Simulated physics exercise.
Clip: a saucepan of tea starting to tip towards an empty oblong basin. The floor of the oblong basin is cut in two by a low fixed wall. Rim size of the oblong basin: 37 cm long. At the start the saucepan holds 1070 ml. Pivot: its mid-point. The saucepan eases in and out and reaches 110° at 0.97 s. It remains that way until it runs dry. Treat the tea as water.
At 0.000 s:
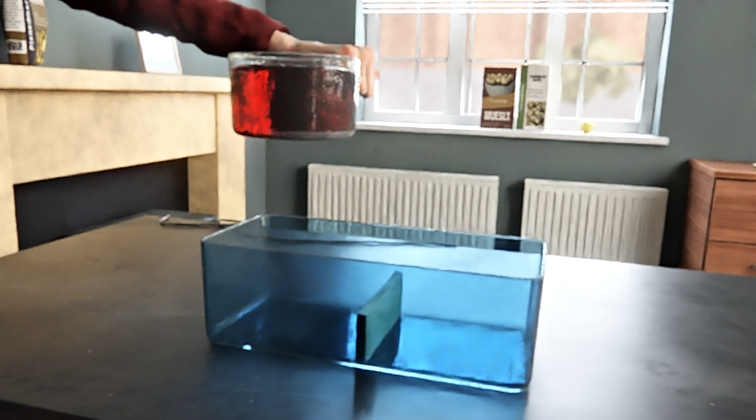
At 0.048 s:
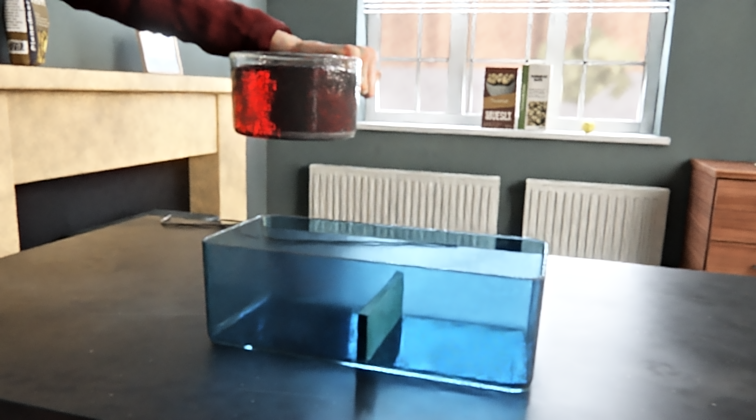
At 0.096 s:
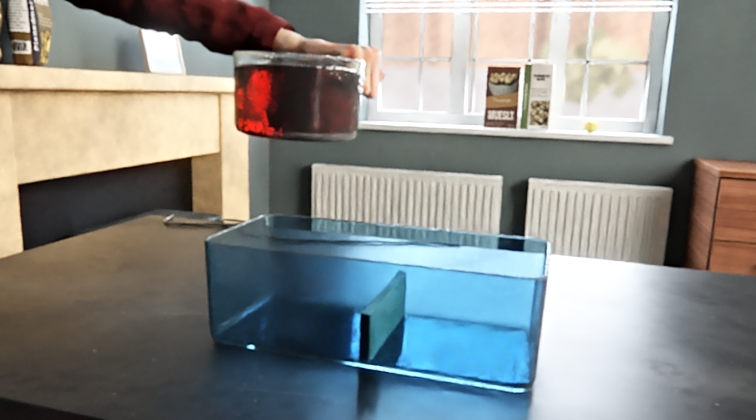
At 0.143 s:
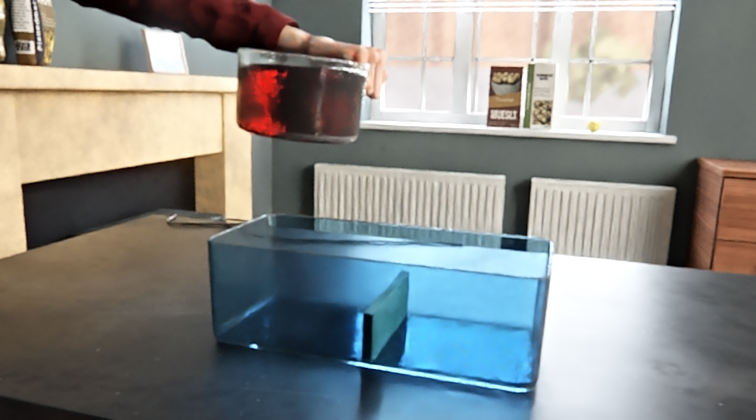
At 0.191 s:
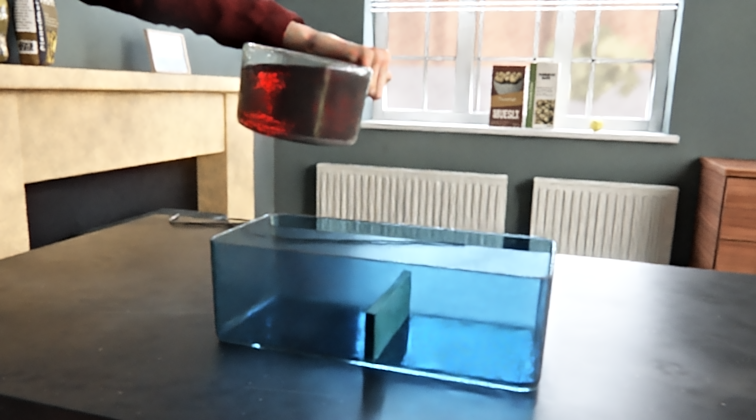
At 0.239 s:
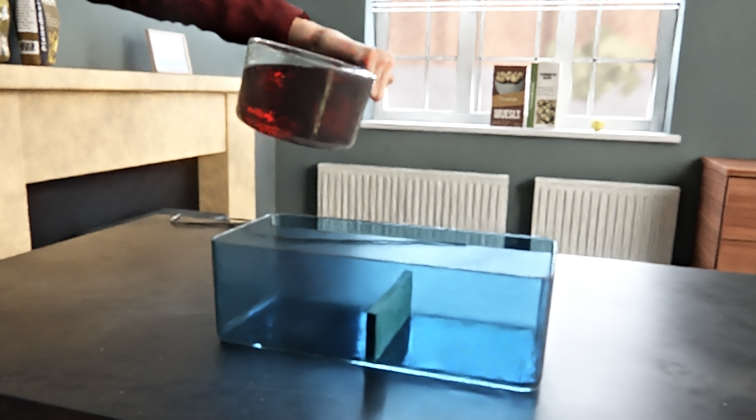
A hand held a clear round pan of red tea above an empty blue glass basin on a dark table, then slowly tilted it down to the right, the tea staying inside.
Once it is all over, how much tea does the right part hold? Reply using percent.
The right part holds about 75 per cent.
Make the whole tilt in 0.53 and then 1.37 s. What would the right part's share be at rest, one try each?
Roughly 60 per cent the first time and 80 per cent the second.
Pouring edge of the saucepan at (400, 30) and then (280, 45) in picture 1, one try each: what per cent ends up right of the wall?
I'd expect close to 95 per cent and then close to 5 per cent.
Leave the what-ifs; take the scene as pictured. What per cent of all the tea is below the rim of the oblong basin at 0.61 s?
Near 12 in a hundred.
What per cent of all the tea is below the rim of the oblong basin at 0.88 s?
80 %, more or less.
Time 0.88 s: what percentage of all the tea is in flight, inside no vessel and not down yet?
Near 10 percent.
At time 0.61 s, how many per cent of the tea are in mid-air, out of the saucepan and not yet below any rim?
34 %.
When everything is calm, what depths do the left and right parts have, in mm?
Final levels - left approx 8 mm, right approx 30 mm.
Then, 0.61 s in, the tilt is 76° and 53 per cent is still to pour, 1 is left of the wall and 12 right of it.
Then, 0.88 s in, the tilt is 108° and 9 per cent is still to pour, 9 is left of the wall and 72 right of it.
Then, 1.16 s in, the tilt is 110° and 0 per cent is still to pour, 23 is left of the wall and 75 right of it.
Then, 1.47 s in, the tilt is 110° and 0 per cent is still to pour, 24 is left of the wall and 75 right of it.
Finally, 24 per cent lies left of the wall, 75 right of it and 1 outside.
